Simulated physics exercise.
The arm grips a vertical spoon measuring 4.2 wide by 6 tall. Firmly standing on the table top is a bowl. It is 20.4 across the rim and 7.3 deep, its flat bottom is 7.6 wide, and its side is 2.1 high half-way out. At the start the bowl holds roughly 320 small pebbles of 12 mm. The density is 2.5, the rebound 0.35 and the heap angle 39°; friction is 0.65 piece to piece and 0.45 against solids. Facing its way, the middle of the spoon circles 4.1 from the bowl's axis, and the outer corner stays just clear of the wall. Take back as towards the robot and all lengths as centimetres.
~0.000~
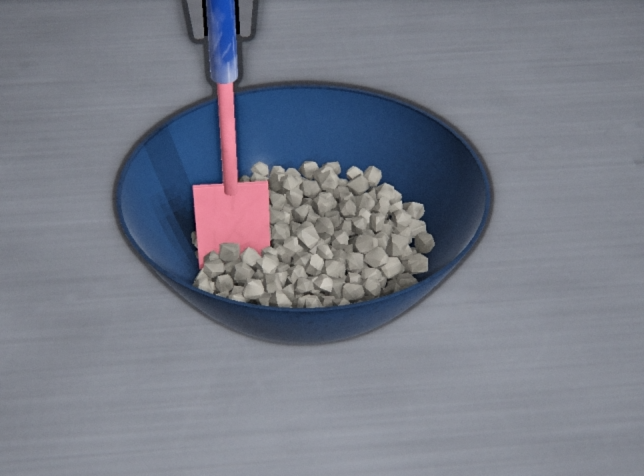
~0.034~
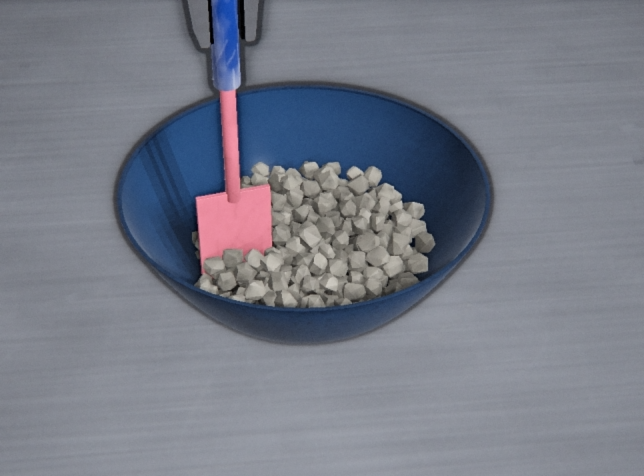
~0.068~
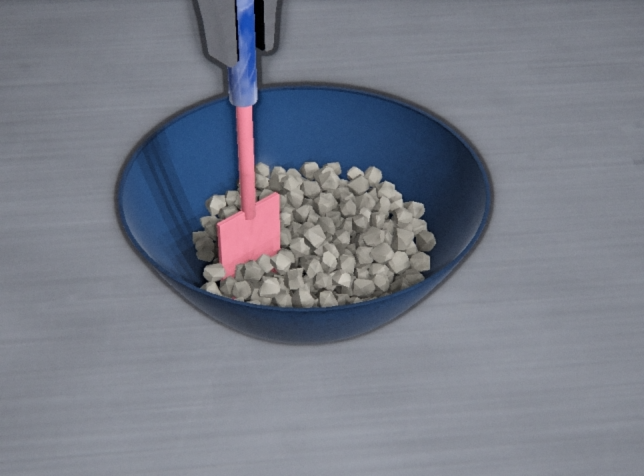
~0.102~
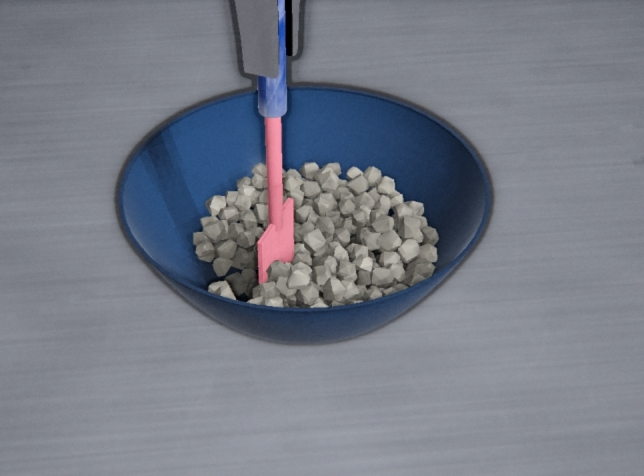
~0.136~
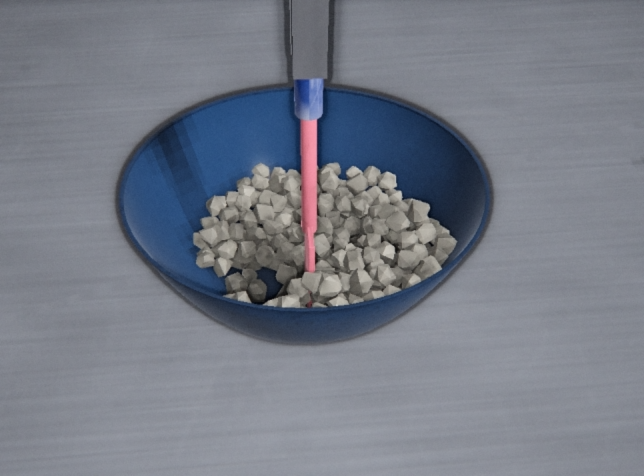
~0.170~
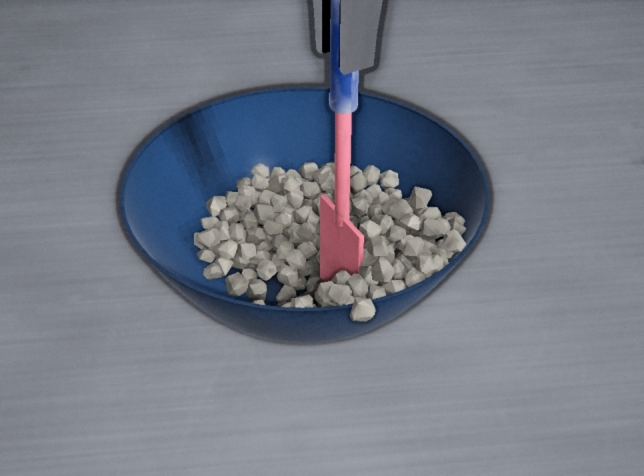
On a gray table top, a gripper holding a pink spatula-like tool sweeps it from the left side of a blue bowl toward the right, turning it and pushing through gray pebbles, some of which shift rightward up the side.
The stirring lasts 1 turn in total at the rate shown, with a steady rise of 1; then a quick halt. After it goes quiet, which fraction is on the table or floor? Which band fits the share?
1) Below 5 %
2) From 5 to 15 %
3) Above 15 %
From 5 to 15 %.
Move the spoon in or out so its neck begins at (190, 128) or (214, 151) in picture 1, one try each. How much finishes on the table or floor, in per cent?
Around 0 per cent on the first try, around 10 per cent on the second.
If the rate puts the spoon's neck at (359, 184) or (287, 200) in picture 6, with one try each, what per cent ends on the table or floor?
Near 15 in a hundred for the first and near 0 in a hundred for the second.
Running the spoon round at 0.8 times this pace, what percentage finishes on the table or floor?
I'd put it near 5 %.
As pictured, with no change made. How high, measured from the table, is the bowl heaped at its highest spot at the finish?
Roughly 7.5 cm.
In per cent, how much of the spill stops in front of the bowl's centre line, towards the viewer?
20 %.
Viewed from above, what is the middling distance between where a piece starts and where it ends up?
Level distance: About 7 cm.
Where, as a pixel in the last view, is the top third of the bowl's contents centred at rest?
Looks like roughly (229, 248) to me.
After 0.29 s, 206° round, highest piece 10 above the table; 312 in the bowl, 2 on the table or floor, 7 in flight or on the tool.
After 0.41 s, 299° round, highest piece 10 above the table; 303 in the bowl, 11 on the table or floor, 7 in flight or on the tool.
After 0.68 s, 0° round, highest piece 8 above the table; 294 in the bowl, 27 on the table or floor.
After 1.38 s, 0° round, highest piece 8 above the table; 294 in the bowl, 27 on the table or floor.
At rest, 294 in the bowl, 27 on the table or floor. That is 8 % on the table or floor.
